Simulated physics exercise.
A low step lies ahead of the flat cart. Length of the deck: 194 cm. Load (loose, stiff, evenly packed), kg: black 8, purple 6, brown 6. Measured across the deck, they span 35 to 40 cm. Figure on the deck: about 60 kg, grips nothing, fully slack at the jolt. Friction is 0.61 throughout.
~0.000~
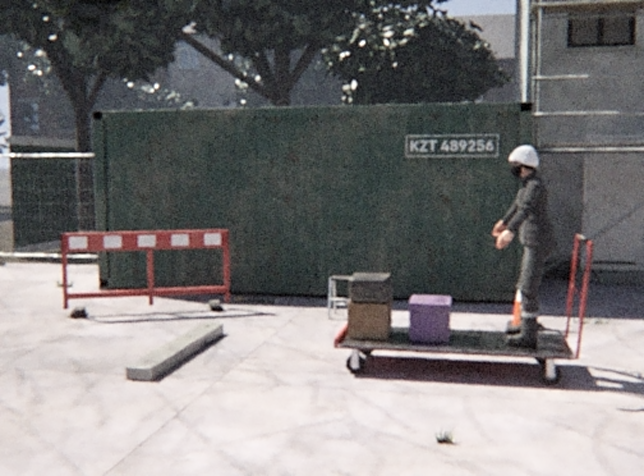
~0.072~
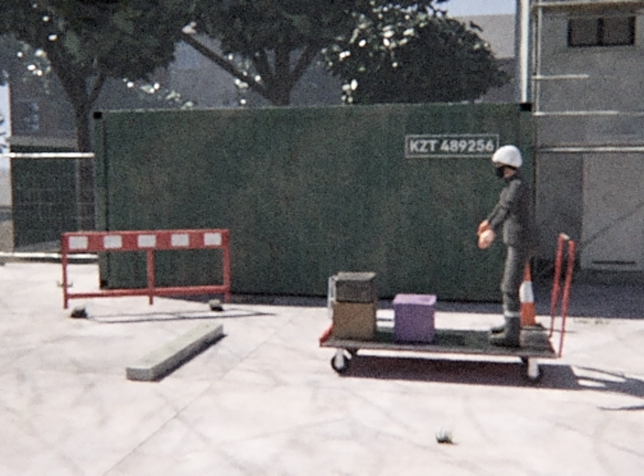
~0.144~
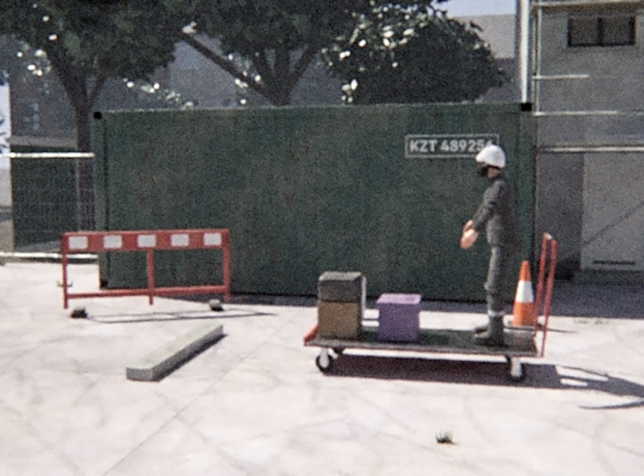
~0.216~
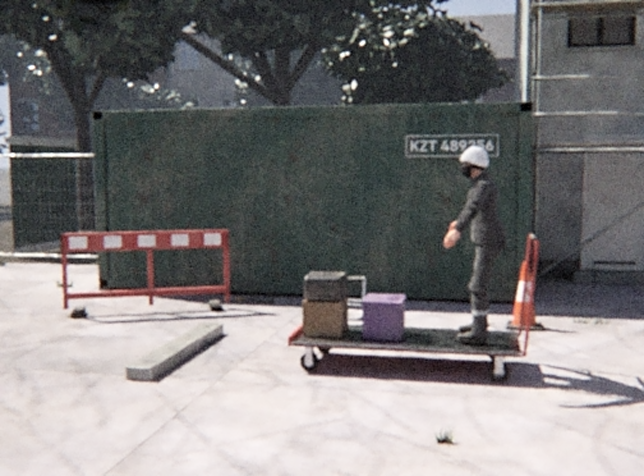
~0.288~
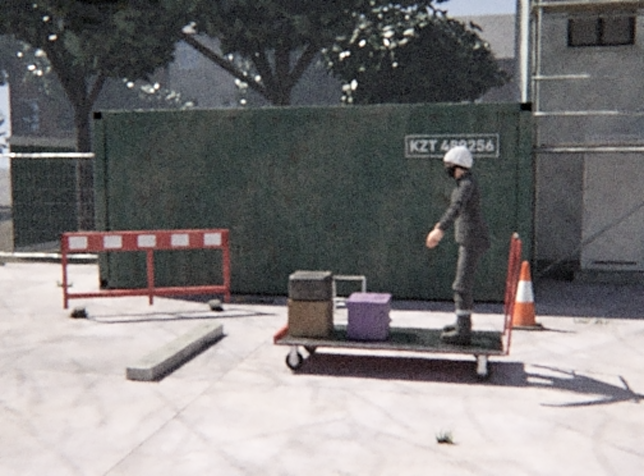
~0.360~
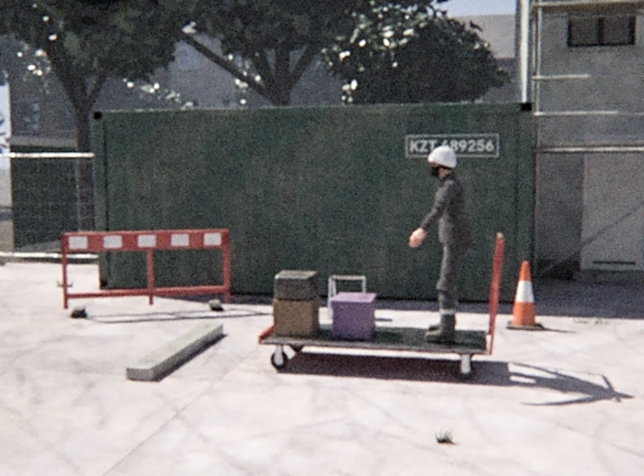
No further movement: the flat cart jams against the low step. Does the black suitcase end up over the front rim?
Yes.
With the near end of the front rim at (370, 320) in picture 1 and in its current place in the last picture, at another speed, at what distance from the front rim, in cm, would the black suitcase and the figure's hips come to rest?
The black item would stop 70 cm past the front rim, and the hips 80 cm behind it.
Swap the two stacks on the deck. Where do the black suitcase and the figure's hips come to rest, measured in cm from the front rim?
After the swap, black stops 50 cm short of the rim while the hips stop 80 cm short.
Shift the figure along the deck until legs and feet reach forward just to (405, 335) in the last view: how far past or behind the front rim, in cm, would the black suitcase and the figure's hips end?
Black 80 past, hips 80 behind.
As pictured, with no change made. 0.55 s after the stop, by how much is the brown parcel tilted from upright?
Around 0° from upright.
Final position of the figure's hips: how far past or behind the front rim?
Some 80 cm behind it.
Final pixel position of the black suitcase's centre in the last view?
(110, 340).
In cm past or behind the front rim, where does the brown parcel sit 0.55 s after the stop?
Behind the rim by about 20 cm.
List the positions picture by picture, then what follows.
The first frame shows black suitcase (371, 288), hips (539, 244), rim corner (336, 344); 155 cm short of the stop.
The second frame shows black suitcase (356, 287), hips (522, 244), rim corner (320, 343); 141 cm short of the stop.
The third frame shows black suitcase (341, 287), hips (506, 244), rim corner (305, 343); 128 cm short of the stop.
The fourth frame shows black suitcase (326, 286), hips (489, 243), rim corner (289, 342); 114 cm short of the stop.
The fifth frame shows black suitcase (312, 286), hips (473, 243), rim corner (274, 341); 100 cm short of the stop.
The sixth frame shows black suitcase (297, 285), hips (457, 243), rim corner (259, 340); 87 cm short of the stop. Speed about 1.9 m/s.
The wheels strike at 0.82 s.
After 1.37 s the black suitcase is 43 cm past the rim, tilted 95°, near (143, 332) in the last picture's view.
After 1.82 s the black suitcase is 76 cm past the rim, tilted 180°, near (110, 340) in the last picture's view.
At rest, 2.0 s, past the rim, black suitcase; behind it, purple tote, brown parcel and the figure's hips.
